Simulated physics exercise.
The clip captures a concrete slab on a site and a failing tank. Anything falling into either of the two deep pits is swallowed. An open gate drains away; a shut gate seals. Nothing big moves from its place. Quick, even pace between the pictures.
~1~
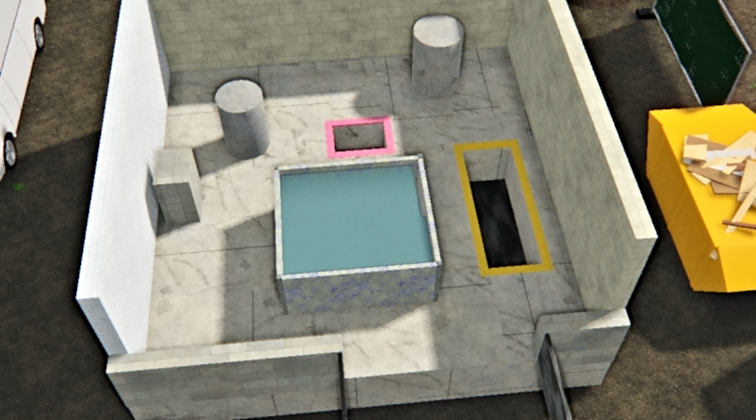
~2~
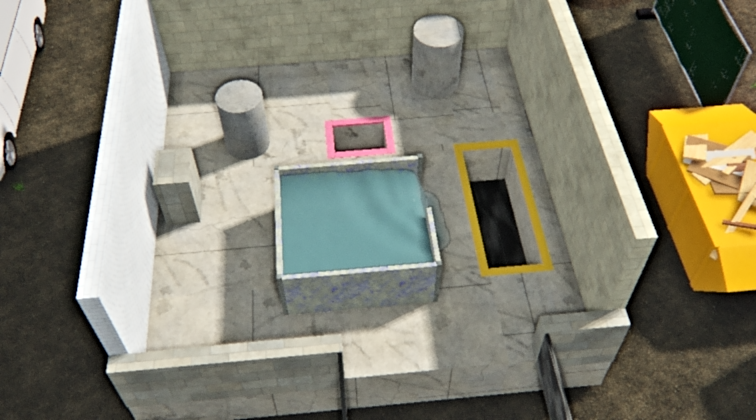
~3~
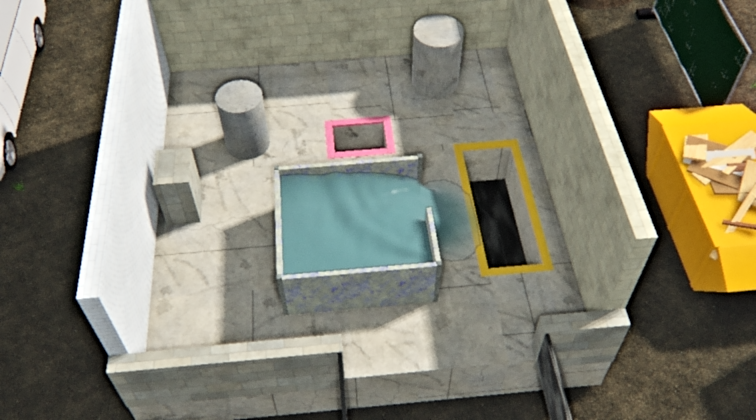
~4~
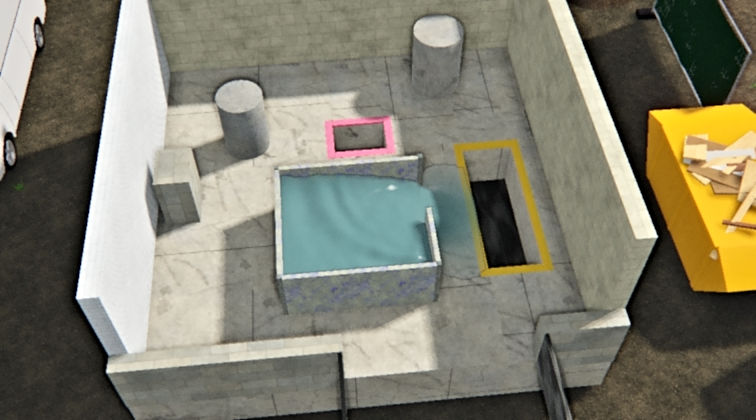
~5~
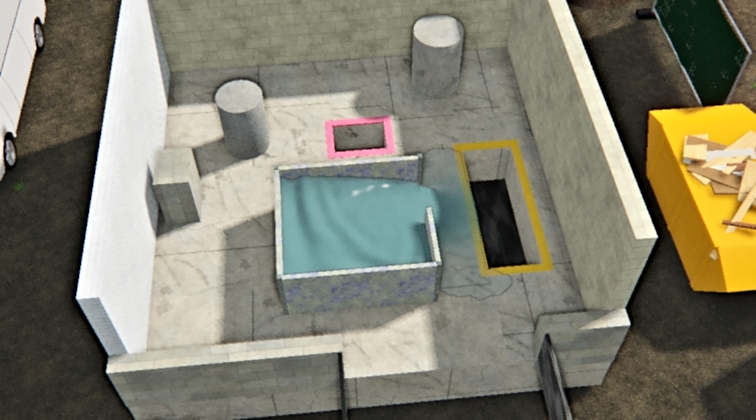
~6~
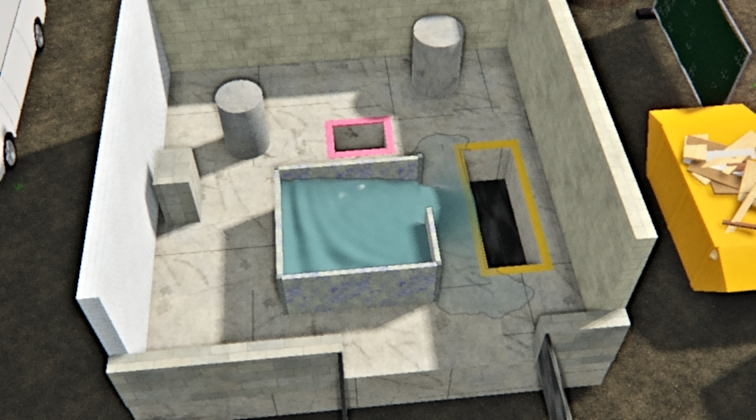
The clip shows a rectangular water tank on a walled concrete slab; a gap opens in its right side, and water pours out toward the yellow-edged opening, then spreads thinly across the slab around it as the tank's level lowers.
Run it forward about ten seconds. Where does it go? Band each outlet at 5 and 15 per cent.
The gate stays lower than five per cent. The pink pit stays lower than five per cent. The yellow pit goes higher than fifteen per cent.
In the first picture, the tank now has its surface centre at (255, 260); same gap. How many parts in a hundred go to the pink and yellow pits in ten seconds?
Pink about 2 %, yellow about 60 %.
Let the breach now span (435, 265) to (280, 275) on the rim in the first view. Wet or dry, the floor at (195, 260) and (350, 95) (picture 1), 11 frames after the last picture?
Soaked, then unsoaked.
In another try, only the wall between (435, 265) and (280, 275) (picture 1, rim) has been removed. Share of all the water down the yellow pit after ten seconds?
The yellow pit takes 0 per cent.
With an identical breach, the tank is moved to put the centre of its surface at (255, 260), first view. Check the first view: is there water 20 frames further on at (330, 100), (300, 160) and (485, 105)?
Looking at all three, I'd call them bone dry, bone dry, swamped.
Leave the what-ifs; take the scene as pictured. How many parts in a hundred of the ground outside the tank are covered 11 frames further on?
That should be about 10 %.
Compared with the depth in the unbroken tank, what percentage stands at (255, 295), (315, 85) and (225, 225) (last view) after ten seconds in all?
Respectively 0, 0 and 0 per cent.
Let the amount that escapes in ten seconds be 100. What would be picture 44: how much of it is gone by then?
Working it through, I arrive at 85 per cent.
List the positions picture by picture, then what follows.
In the first frame, the water tank at (354, 217) is whole and still.
In the second frame, the front is at (438, 247), out from the gap at (421, 210).
In the third frame, the front is at (478, 240), out from the gap at (421, 211).
In the fourth frame, water pours out at (421, 212) and has run to (484, 268).
In the fifth frame, the front is at (497, 288), out from the gap at (421, 212).
In the sixth frame, water pours out at (421, 211) and has run to (525, 293).
A moment on, water covers 10 % of the floor; the gate 0 %, the pink pit 0 %, the yellow pit 24 %.
Next, water covers 10 % of the floor; the gate 0 %, the pink pit 0 %, the yellow pit 39 %.
Then, water covers 10 % of the floor; the gate 0 %, the pink pit 0 %, the yellow pit 54 %.
Later, water covers 10 % of the floor; the gate 0 %, the pink pit 0 %, the yellow pit 70 %.
In the end, water covers 10 % of the floor; the gate 0 %, the pink pit 0 %, the yellow pit 81 %.
